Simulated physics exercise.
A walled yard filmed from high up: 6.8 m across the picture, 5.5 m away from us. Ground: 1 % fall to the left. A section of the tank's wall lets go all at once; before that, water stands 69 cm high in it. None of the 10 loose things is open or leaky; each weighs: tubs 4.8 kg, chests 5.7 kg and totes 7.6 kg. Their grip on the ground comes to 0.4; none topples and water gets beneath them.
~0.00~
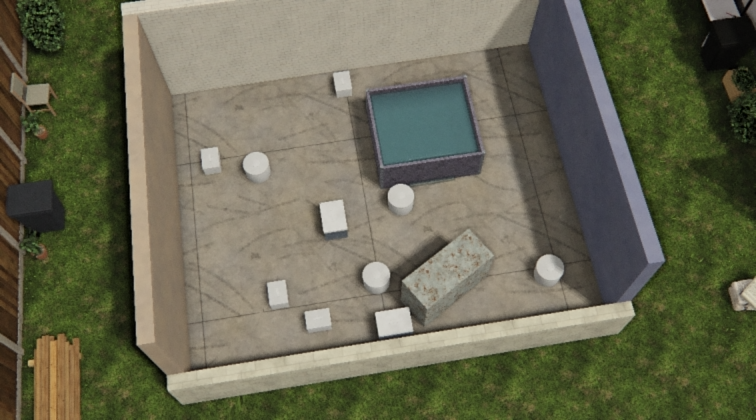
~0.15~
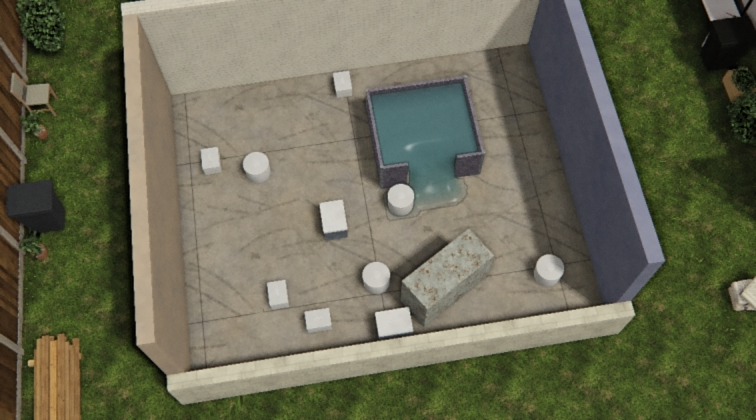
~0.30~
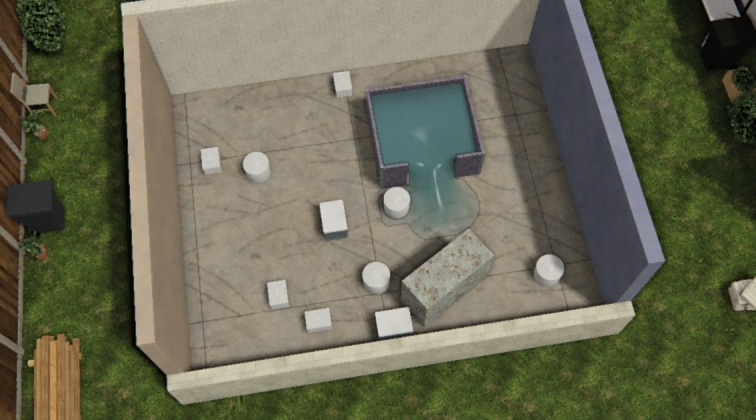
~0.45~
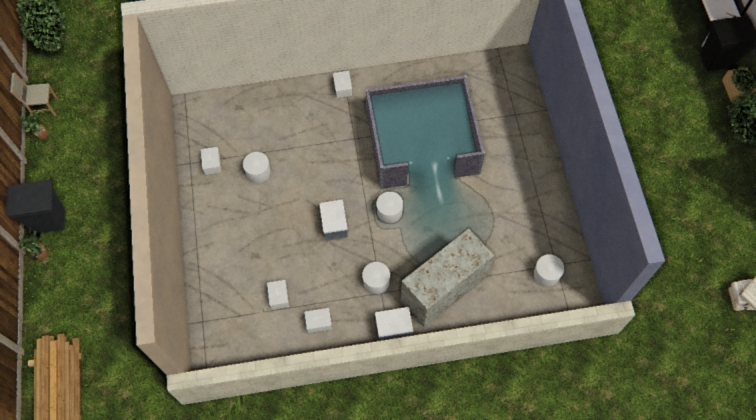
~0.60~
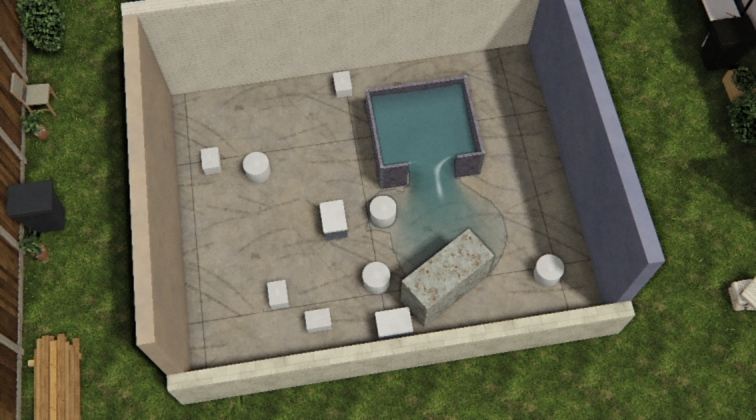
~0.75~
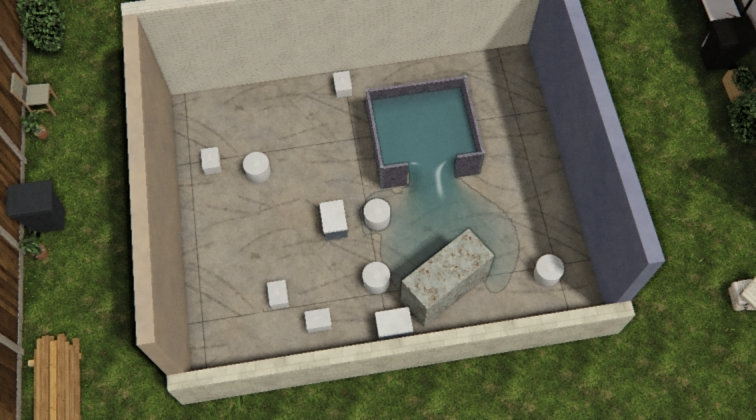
The clip opens on a walled yard seen from above, with a square tank of water among scattered pale blocks and cylinders. The tank's near wall gives way and water spreads across the floor around a large stone block, while the nearest cylinder slides a short way left.
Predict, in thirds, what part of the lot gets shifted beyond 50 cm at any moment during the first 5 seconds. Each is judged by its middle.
Looks like the middle band.
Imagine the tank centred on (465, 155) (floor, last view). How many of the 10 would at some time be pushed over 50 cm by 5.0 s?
The answer would then be 5.
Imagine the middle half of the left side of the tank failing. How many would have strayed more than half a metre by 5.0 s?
So the tally would be 3.
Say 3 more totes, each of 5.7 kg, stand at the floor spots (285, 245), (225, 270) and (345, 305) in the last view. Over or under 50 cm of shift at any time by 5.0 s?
Note, in sequence: Under threshold; over threshold; over threshold.
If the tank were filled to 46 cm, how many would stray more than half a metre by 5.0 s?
Then 5 of them.
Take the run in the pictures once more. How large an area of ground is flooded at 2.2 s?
Near 15 m2 in all.
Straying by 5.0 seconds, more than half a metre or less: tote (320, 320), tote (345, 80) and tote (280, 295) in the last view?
Listed in sequence: Higher; lower; higher for the last.
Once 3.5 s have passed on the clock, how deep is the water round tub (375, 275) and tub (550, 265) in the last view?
About 9 and 15 cm.
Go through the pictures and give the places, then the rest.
In the first frame, a tub at (401, 196) rests on the ground; a tub at (551, 267) rests on the ground; water covers 2.5 m2; 0 of 10 have shifted.
In the second frame, a tub at (401, 196), on the bottom; a tub at (551, 267), on the bottom; water covers 3.0 m2; 0 of 10 have shifted.
In the third frame, a tub at (397, 199), on the bottom, 9 cm from its start; a tub at (551, 267), on the bottom; 3.7 m2 under water; 1 of 10 have shifted.
In the fourth frame, a tub at (390, 204), on the bottom, 24 cm from its start; a tub at (551, 267) rests on the ground; water covers 4.7 m2; 1 of 10 have shifted.
In the fifth frame, a tub at (383, 208) rests on the ground, 38 cm from its start; a tub at (551, 267) rests on the ground; water covers 5.4 m2; 1 of 10 have shifted.
In the sixth frame, a tub at (377, 211) rests on the ground, 50 cm from its start; a tub at (551, 267) rests on the ground; 6.0 m2 under water; 1 of 10 have shifted.
After 1.1 s 1 of 10 are over 50 cm from their spots; 0 afloat.
After 2.2 s 4 of 10 are over 50 cm from their spots; 2 afloat.
After 3.5 s 5 of 10 are over 50 cm from their spots; 4 afloat.
After 5.0 s 5 of 10 are over 50 cm from their spots, and 6 have been at some point; 3 afloat.
